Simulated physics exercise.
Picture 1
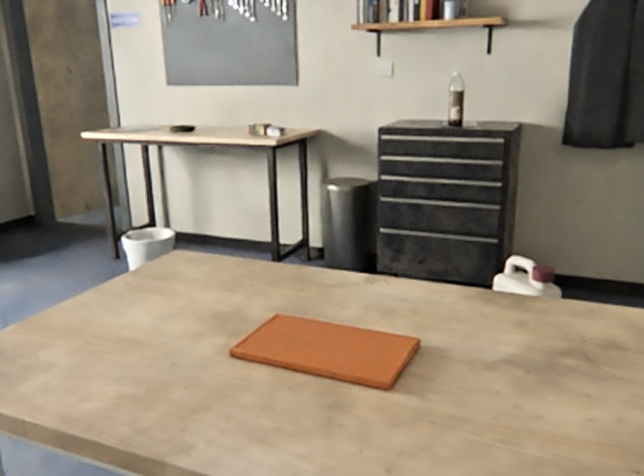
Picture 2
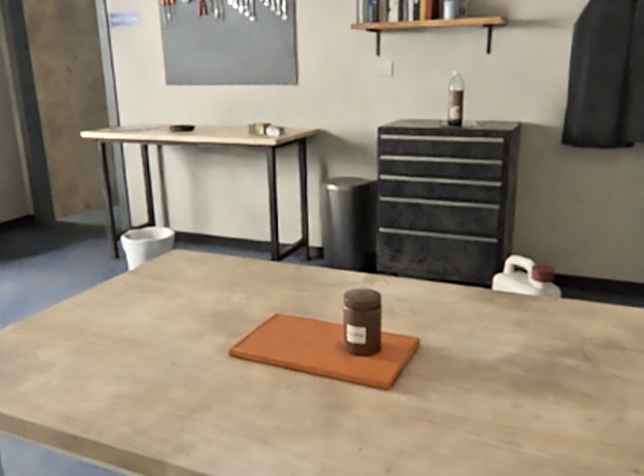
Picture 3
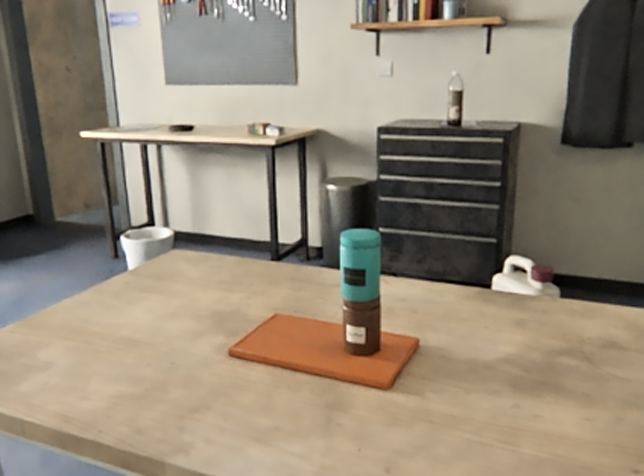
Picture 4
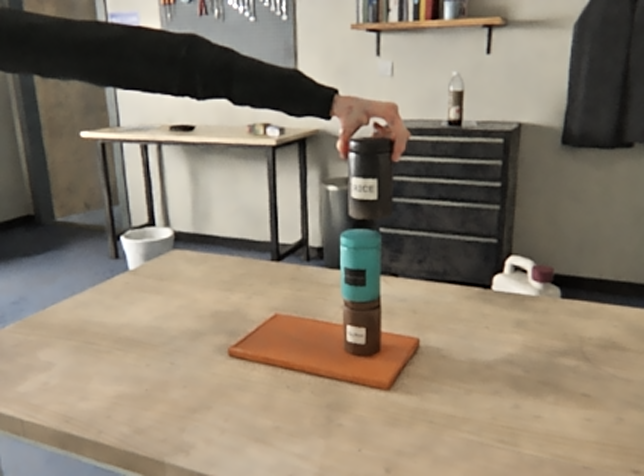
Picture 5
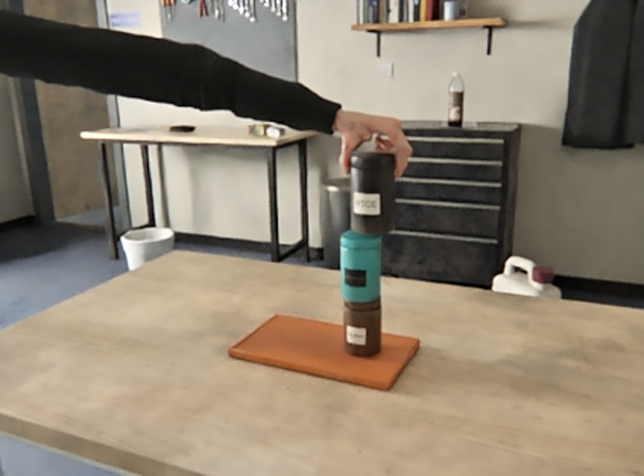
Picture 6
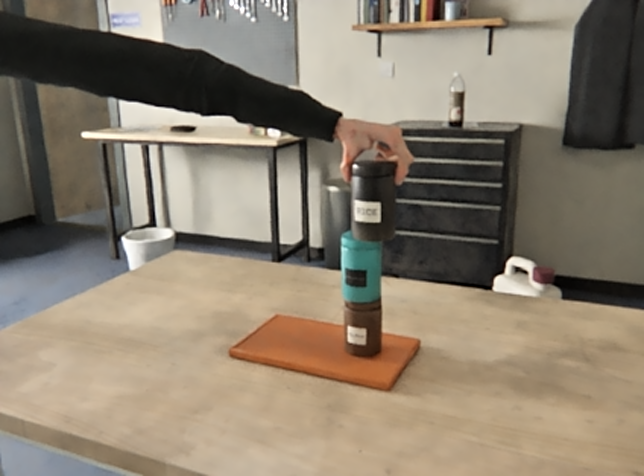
Black jar being lowered by a hand onto a turquoise jar stacked on a brown jar, on an orange tray.
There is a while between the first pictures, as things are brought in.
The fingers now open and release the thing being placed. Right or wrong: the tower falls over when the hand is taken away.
Wrong.
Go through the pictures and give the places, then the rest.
In the first picture, the last thing is not in view yet.
In the second picture, the last thing is not in view yet; orange tray (325, 346).
In the third picture, the last thing is not in view yet; turquoise jar (360, 265).
In the fourth picture, on its way; black jar (371, 178); brown jar (362, 321).
In the fifth picture, on its way; black jar (373, 193); orange tray (325, 347).
In the sixth picture, in place under the hand; black jar (374, 200); turquoise jar (362, 266).
Then, 0.60 s after the last picture, nothing has stirred.
Then, 1.20 s after the last picture, black jar resting near (375, 201).
At rest, all 4 in place. Seen from the same camera at the end, black jar near (375, 201). The pile holds.
